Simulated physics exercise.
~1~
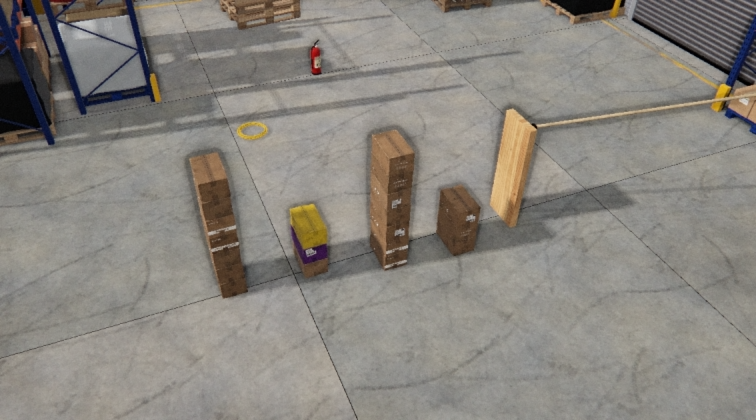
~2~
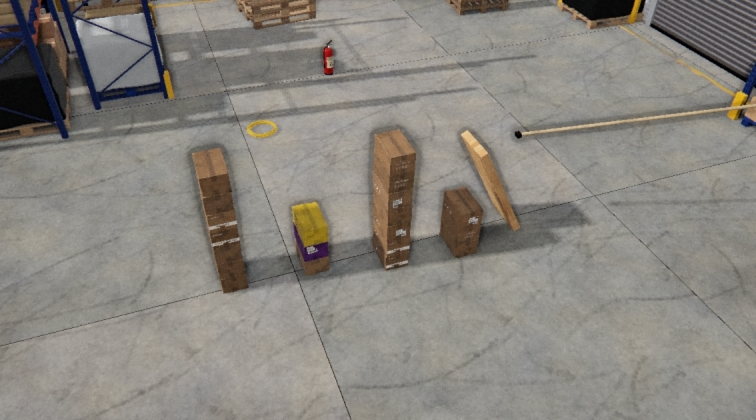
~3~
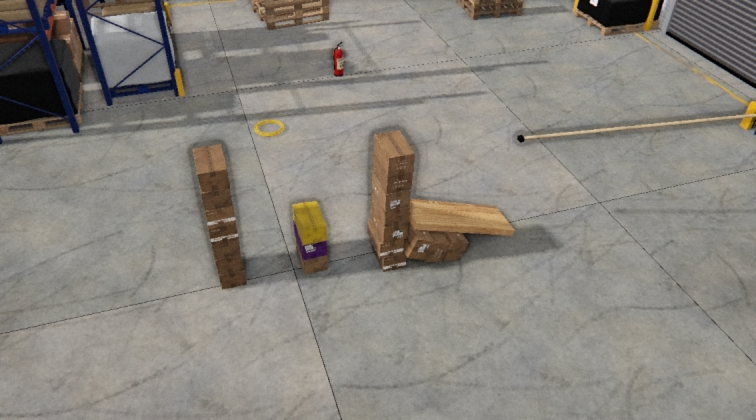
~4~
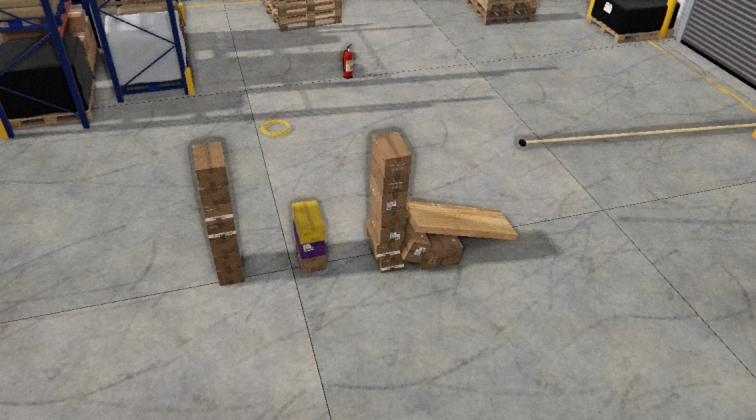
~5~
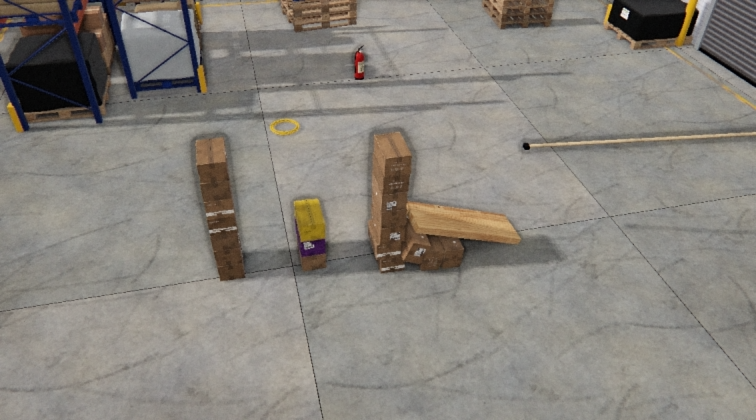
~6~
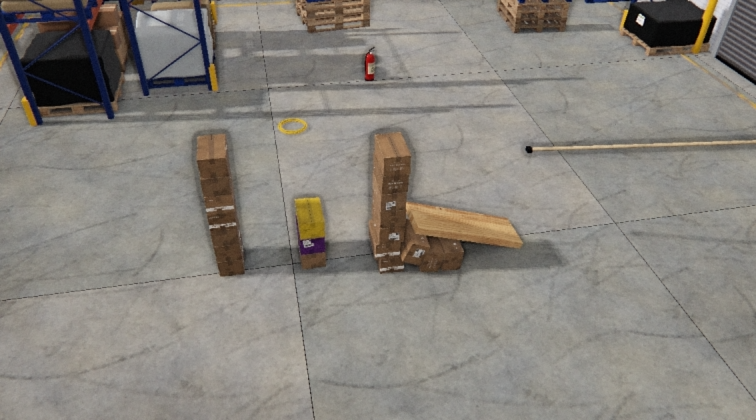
The clip shows a wooden board toppling left from beside a pole in a warehouse, knocking over the short carton stack next to it and coming to rest slanted on the fallen boxes against a tall stack, which stays standing, as do the yellow and purple cartons and the far-left column.
